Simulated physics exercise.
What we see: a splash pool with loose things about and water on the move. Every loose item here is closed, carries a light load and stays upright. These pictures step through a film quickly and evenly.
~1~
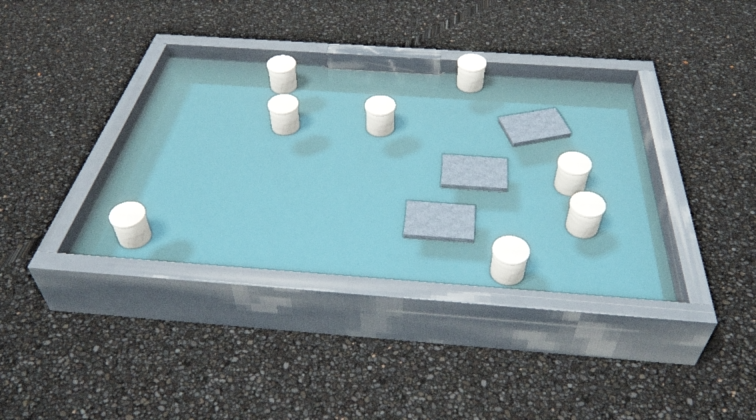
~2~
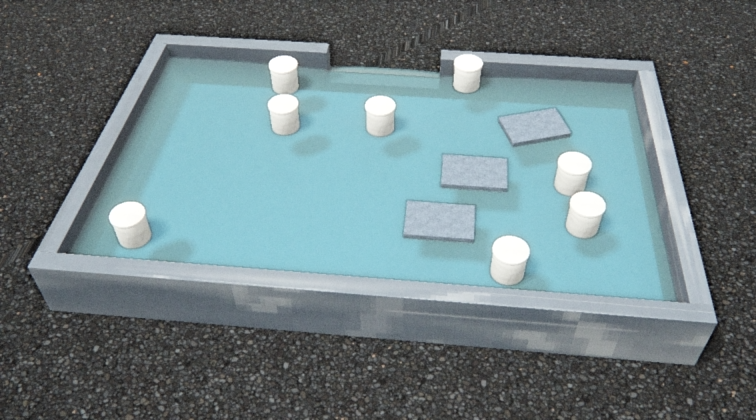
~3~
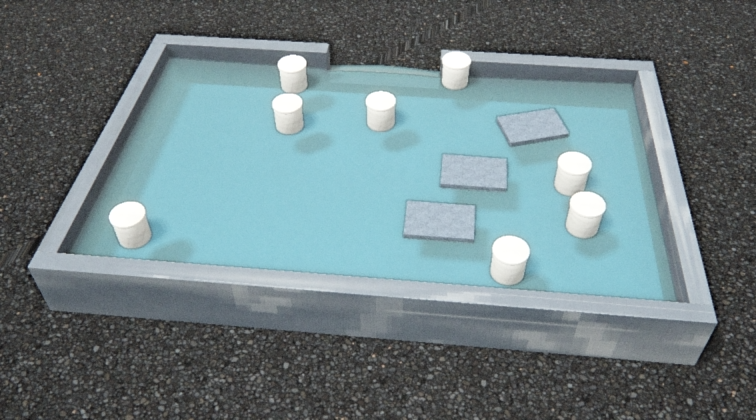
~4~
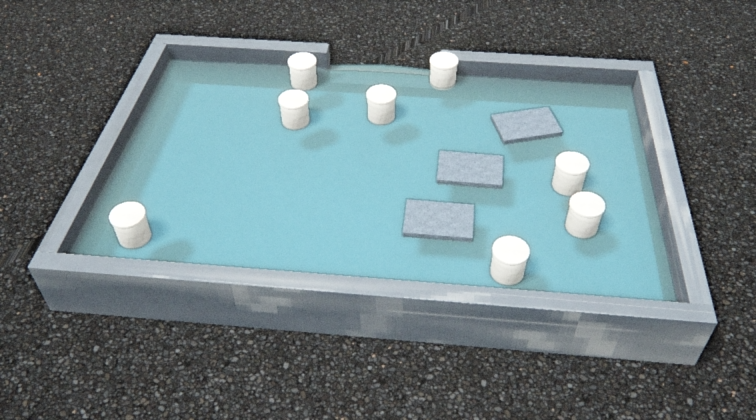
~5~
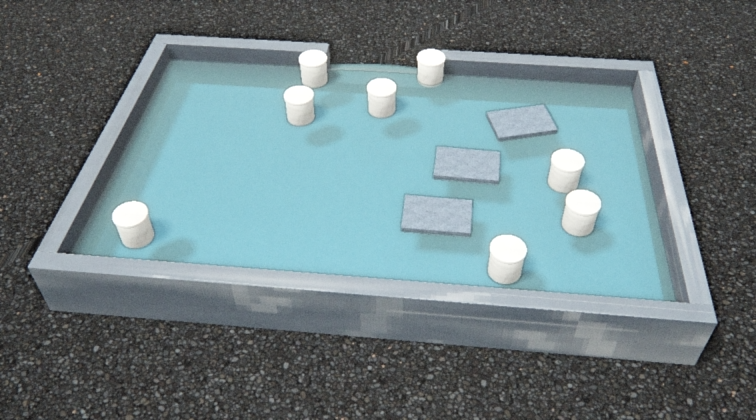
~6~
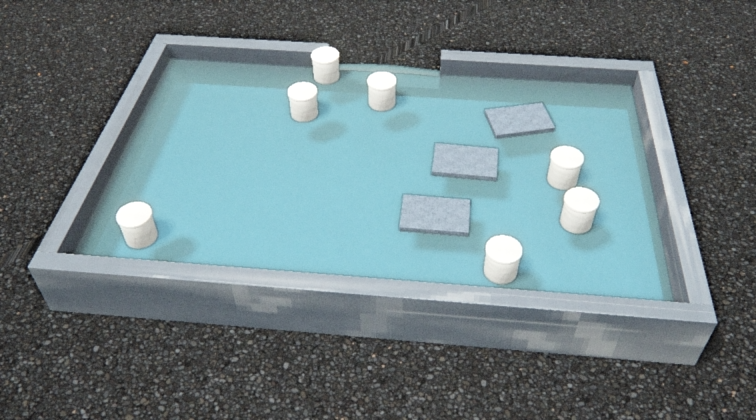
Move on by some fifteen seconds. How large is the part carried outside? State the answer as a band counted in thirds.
Answer: Between one and two thirds.
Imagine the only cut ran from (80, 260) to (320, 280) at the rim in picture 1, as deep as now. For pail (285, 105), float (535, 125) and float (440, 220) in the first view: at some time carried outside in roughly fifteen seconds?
Each object, in the order asked: Not flushed / not flushed / flushed.
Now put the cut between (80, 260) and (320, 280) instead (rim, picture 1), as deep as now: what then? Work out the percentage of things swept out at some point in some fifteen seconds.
Share reached: 30 %.
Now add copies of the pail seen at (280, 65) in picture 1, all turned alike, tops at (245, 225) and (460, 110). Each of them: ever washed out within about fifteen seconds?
First retained, then lost.
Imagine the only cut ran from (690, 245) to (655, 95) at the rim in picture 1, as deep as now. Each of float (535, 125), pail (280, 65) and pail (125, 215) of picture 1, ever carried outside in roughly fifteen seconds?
First one exits, second never exits, third never exits.
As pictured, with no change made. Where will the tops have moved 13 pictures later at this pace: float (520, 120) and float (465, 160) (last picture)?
First one at roughly (474, 101), second at roughly (442, 134).
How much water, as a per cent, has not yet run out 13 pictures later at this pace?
About 78 percent.
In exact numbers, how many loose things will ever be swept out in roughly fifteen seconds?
I make it 6 in total.
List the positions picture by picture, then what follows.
In the first picture, a pail at (281, 64), afloat; a pail at (380, 105), afloat; 0 of 11 have shifted.
In the second picture, a pail at (283, 64) floats; a pail at (380, 105), afloat; 0 of 11 have shifted.
In the third picture, a pail at (292, 64), afloat, close to its start; a pail at (381, 101) floats, close to its start; 3 of 11 have shifted.
In the fourth picture, a pail at (302, 61), afloat, close to its start; a pail at (381, 94), afloat, close to its start; 6 of 11 have shifted.
In the fifth picture, a pail at (313, 58), afloat, close to its start; a pail at (382, 87), afloat, close to its start; 8 of 11 have shifted.
In the sixth picture, a pail at (325, 55), afloat, a stride from its start; a pail at (382, 81), afloat, close to its start; 9 of 11 have shifted.
A moment on, 2 of 11 are out; 9 afloat.
Next, 4 of 11 are out; 7 afloat.
Later, 5 of 11 are out; 6 afloat.
In the end, 6 of 11 are out; 5 afloat.
